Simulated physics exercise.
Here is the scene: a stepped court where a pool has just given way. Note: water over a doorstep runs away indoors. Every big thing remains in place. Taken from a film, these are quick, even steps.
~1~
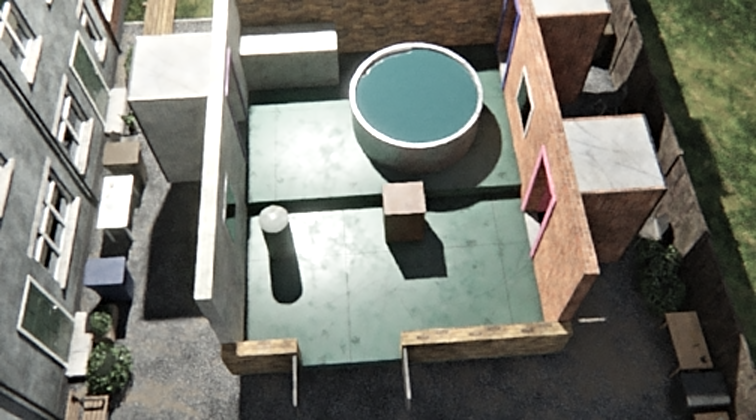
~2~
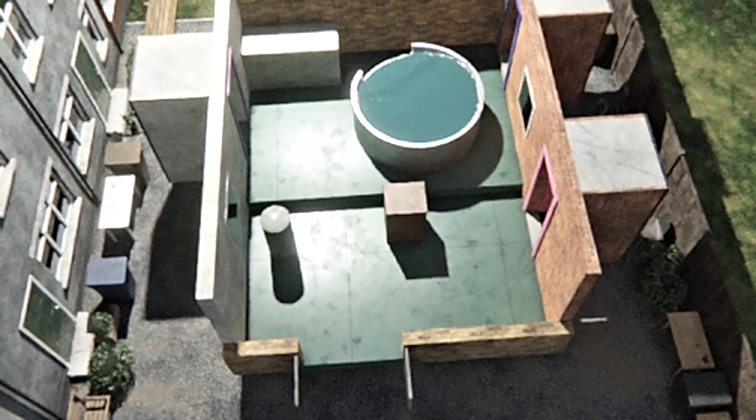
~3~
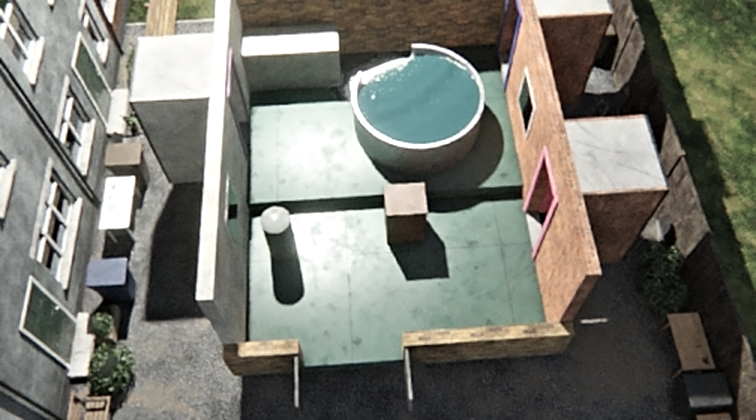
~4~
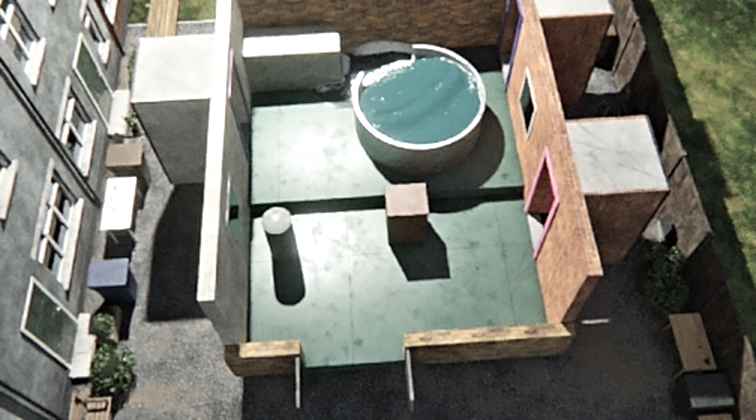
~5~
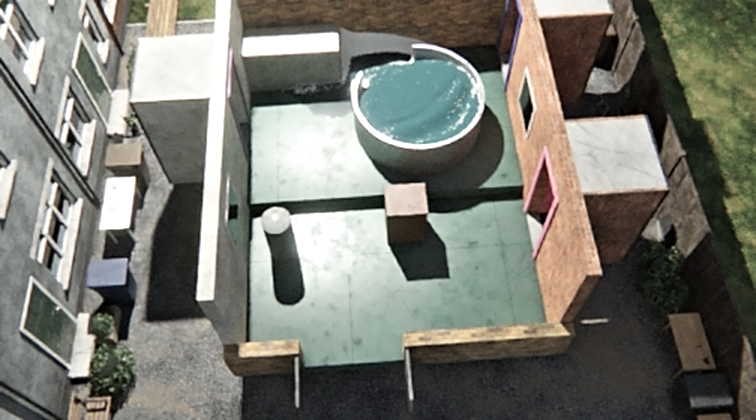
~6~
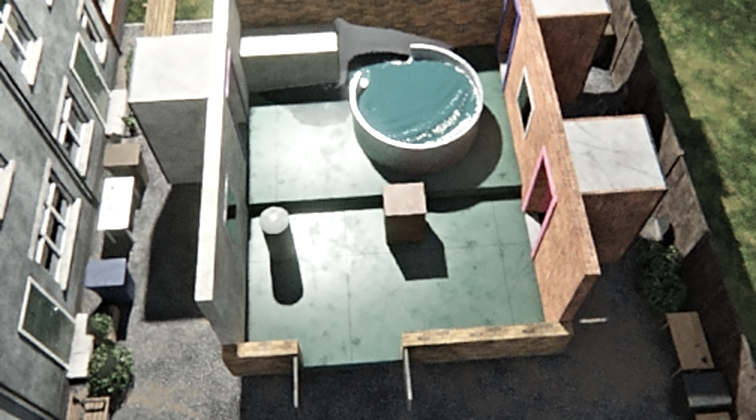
Round tank of teal water in a walled green court rippling, then pouring out at its far side and spreading left.
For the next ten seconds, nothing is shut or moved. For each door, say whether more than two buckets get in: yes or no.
Blue door: Yes; pink door: No; purple door: Yes.
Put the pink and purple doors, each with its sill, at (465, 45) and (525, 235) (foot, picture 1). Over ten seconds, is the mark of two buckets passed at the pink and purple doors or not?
The pink door overflows, and the purple door falls short.
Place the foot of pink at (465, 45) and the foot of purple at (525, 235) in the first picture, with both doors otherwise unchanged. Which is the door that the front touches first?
I reckon it's the pink door.
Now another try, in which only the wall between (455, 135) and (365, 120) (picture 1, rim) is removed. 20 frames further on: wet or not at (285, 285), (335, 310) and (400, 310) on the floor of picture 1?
Going through them one by one, I'd say waterlogged, then waterlogged, then waterlogged.
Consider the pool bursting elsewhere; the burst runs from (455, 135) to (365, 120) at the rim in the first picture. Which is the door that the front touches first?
I'd go with the door marked pink.
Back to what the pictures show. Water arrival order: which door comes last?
It's the pink-painted one.
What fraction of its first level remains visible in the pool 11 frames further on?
My reading is roughly 52 in a hundred.
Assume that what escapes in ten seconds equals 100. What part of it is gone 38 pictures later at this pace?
Roughly 65 percent.
A moment on, water covers 20 % of the floor; the blue door wet at the sill, nothing in, the pink door not reached, the purple door wet at the sill, nothing in.
Next, water covers 35 % of the floor; the blue door over two buckets in, the pink door not reached, the purple door under two buckets in.
Then, water covers 60 % of the floor; the blue door far over two buckets in, the pink door wet at the sill, nothing in, the purple door over two buckets in.
Later, water covers 90 % of the floor; the blue door far over two buckets in, the pink door wet at the sill, nothing in, the purple door far over two buckets in.
In the end, water covers 95 % of the floor; the blue door far over two buckets in, the pink door wet at the sill, nothing in, the purple door far over two buckets in.
